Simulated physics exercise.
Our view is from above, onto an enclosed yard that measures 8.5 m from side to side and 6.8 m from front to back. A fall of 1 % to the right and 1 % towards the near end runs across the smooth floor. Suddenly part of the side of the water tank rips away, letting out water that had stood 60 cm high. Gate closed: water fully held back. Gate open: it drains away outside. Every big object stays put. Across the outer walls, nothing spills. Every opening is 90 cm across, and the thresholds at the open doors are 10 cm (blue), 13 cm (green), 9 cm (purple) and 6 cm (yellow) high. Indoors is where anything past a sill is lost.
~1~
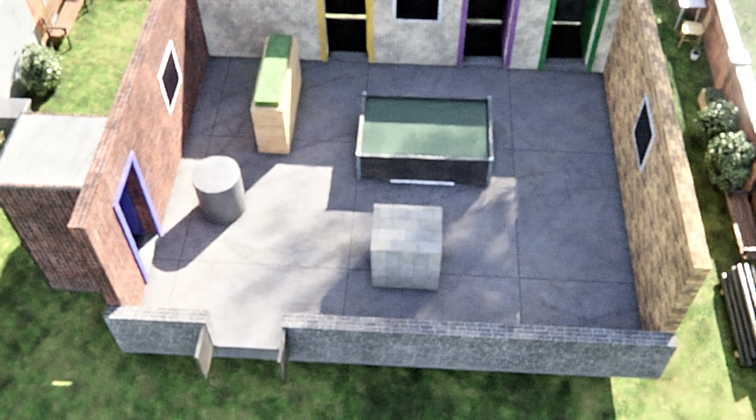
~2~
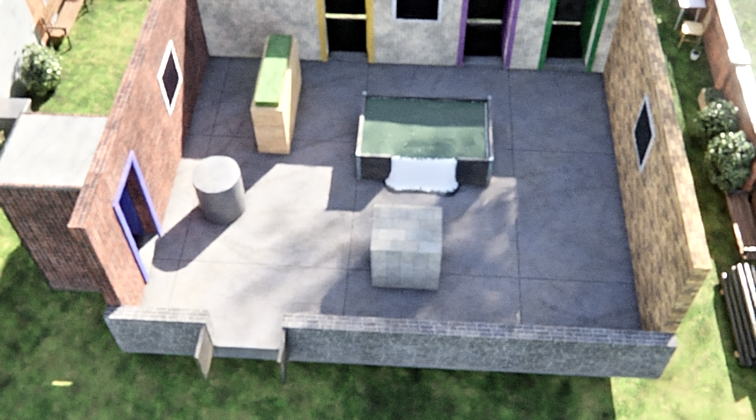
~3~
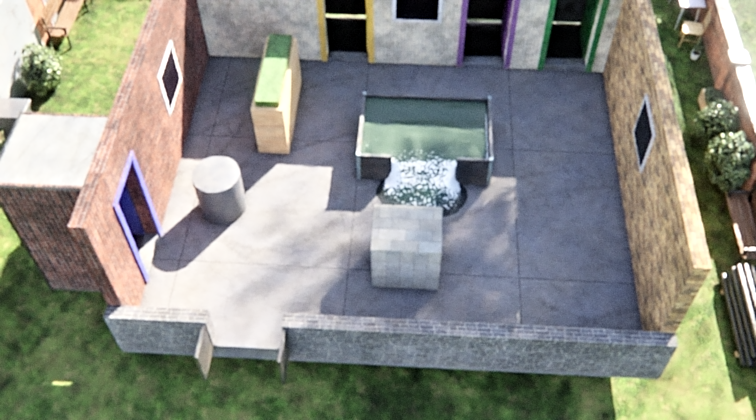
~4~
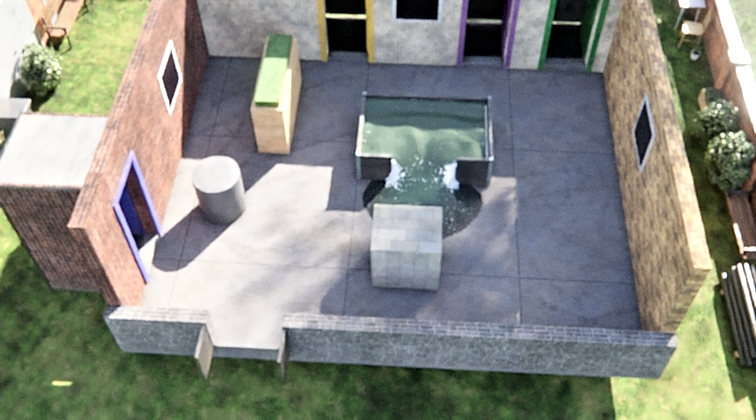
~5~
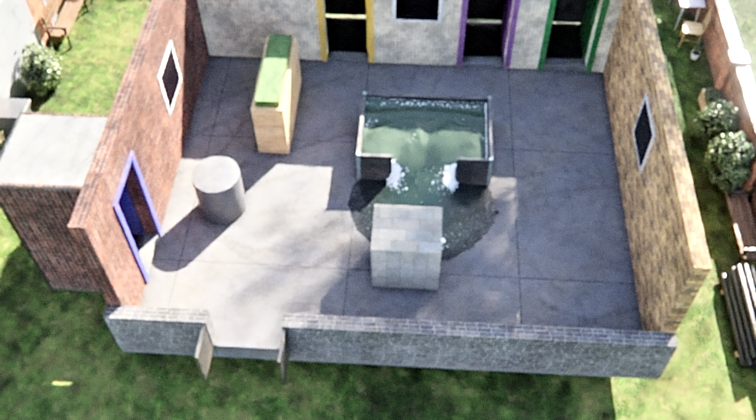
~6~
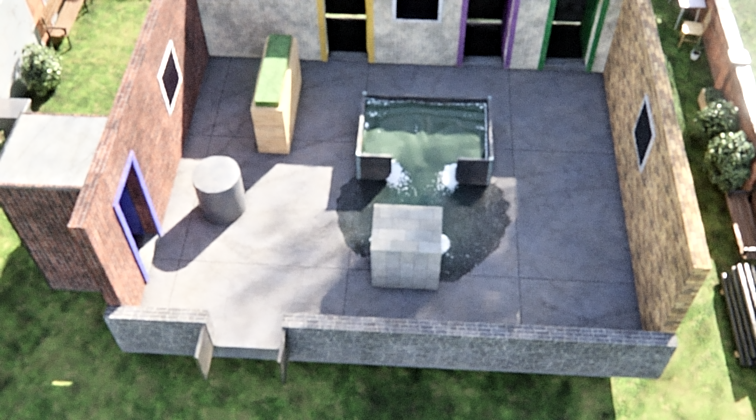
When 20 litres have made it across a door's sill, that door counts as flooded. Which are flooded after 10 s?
Result: Blue door: Short of the set amount, green door: Short of the set amount, purple door: Short of the set amount, yellow door: Short of the set amount.
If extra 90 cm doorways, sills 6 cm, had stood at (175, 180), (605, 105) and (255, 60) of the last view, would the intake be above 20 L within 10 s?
Door 1: Lower; door 2: Lower; door 3: Lower.
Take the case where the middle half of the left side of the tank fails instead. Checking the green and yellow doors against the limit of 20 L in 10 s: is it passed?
Outcome at green: Not exceeded; outcome at yellow: Exceeded.
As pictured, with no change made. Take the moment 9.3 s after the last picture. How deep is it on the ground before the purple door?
It's some 3.0 centimetres deep.
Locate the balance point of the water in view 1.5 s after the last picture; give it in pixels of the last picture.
Near (425, 198).
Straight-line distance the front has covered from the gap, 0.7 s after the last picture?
Around 3.8 metres.
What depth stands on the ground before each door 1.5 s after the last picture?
Readings (cm): Blue = 0; green = 0; purple = 0; yellow = 0.
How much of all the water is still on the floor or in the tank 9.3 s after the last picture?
92 %.
Then, 0.7 s after the last picture water covers 15 % of the floor and is deepest (43 cm) near (418, 237); blue door not reached, green door not reached, purple door not reached, yellow door not reached.
Then, 1.5 s after the last picture water covers 35 % of the floor and is deepest (32 cm) near (418, 237); blue door not reached, green door not reached, purple door not reached, yellow door not reached.
Then, 2.8 s after the last picture water covers 45 % of the floor and is deepest (24 cm) near (408, 236); blue door 11 cm at the sill, 1 L in, green door not reached, purple door not reached, yellow door not reached.
Then, 5.3 s after the last picture water covers 65 % of the floor and is deepest (16 cm) near (645, 356); blue door 7 cm at the sill, 3 L in, green door not reached, purple door not reached, yellow door not reached.
Then, 9.3 s after the last picture water covers 85 % of the floor and is deepest (10 cm) near (634, 355); blue door 3 cm at the sill, 3 L in, green door 5 cm at the sill, 0 L in, purple door 3 cm at the sill, 0 L in, yellow door not reached.
